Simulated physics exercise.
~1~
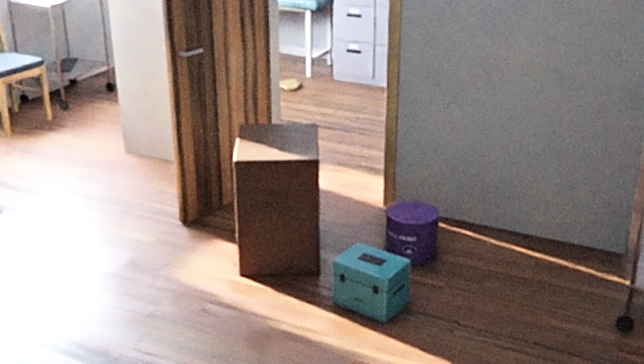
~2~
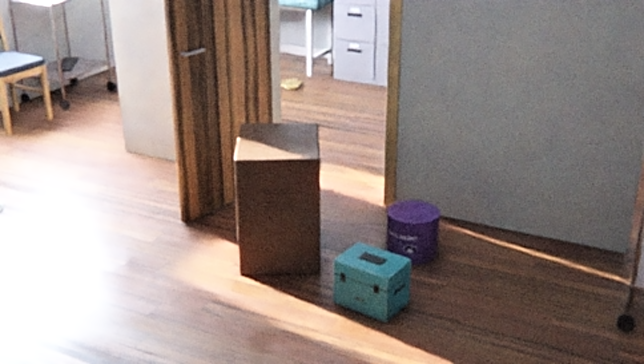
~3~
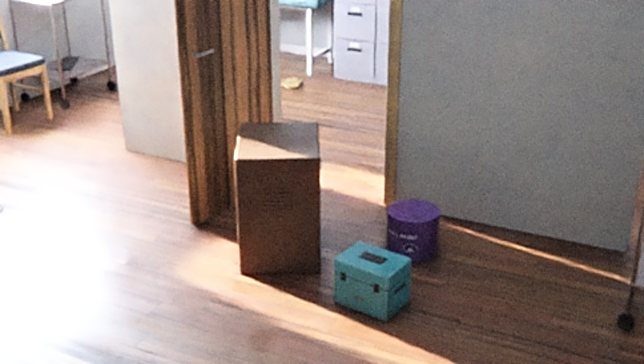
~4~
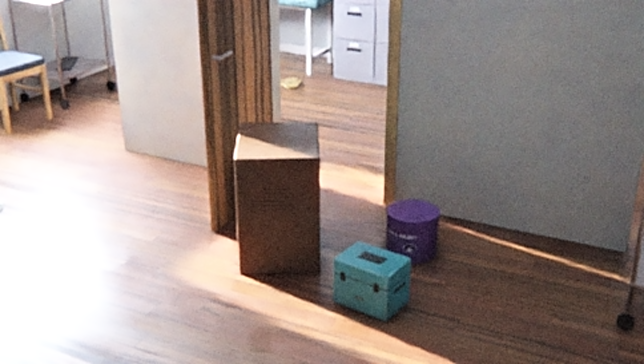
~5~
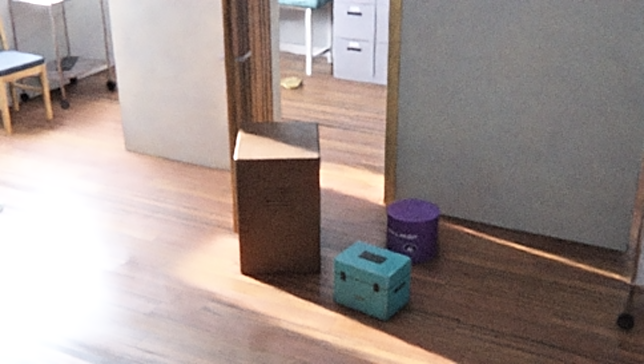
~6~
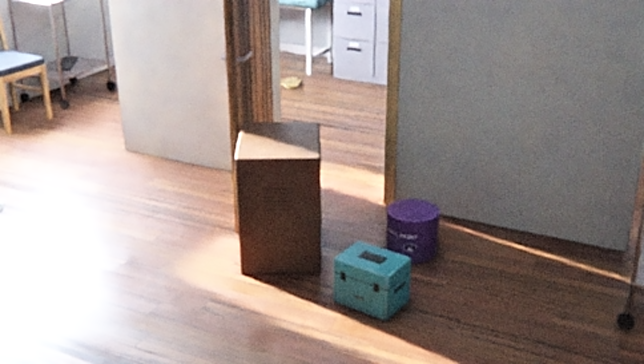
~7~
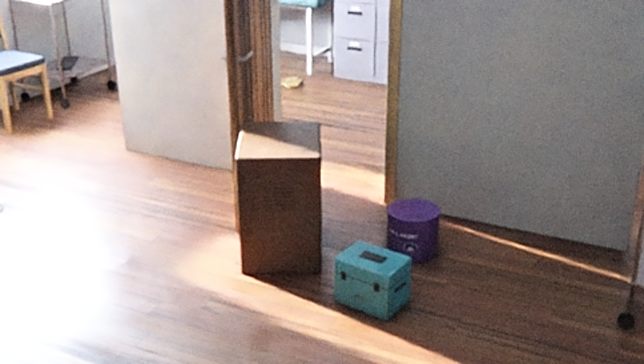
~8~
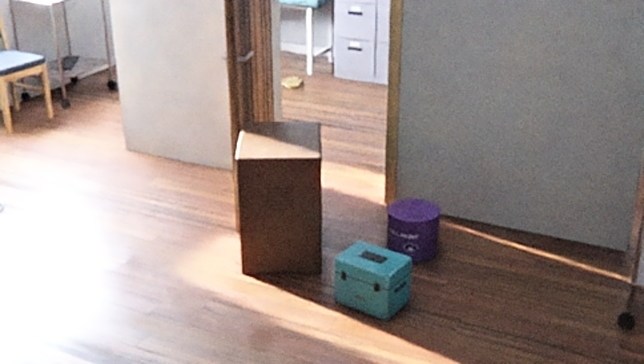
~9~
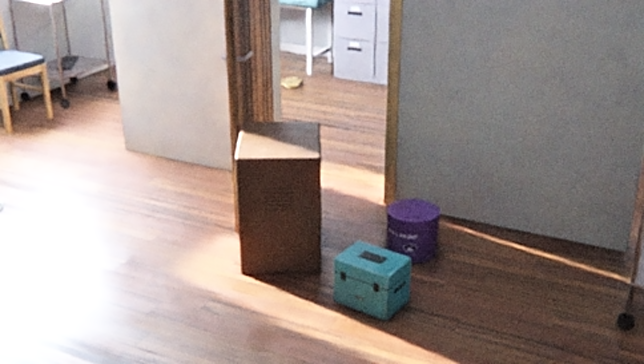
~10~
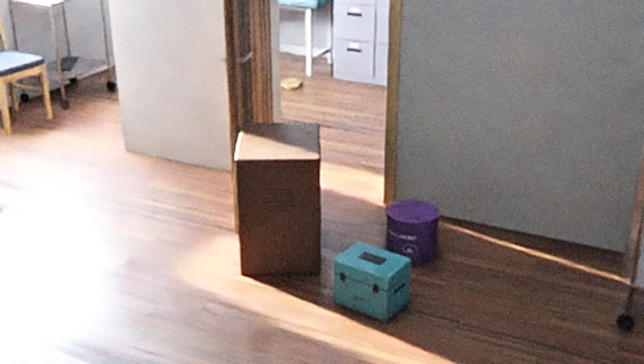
The wood-grained door swung slowly a short way toward a tall brown boxy object in the doorway, then stopped beside it and stayed well open, while the brown object, the turquoise toolbox and the purple pail all remained where they were.
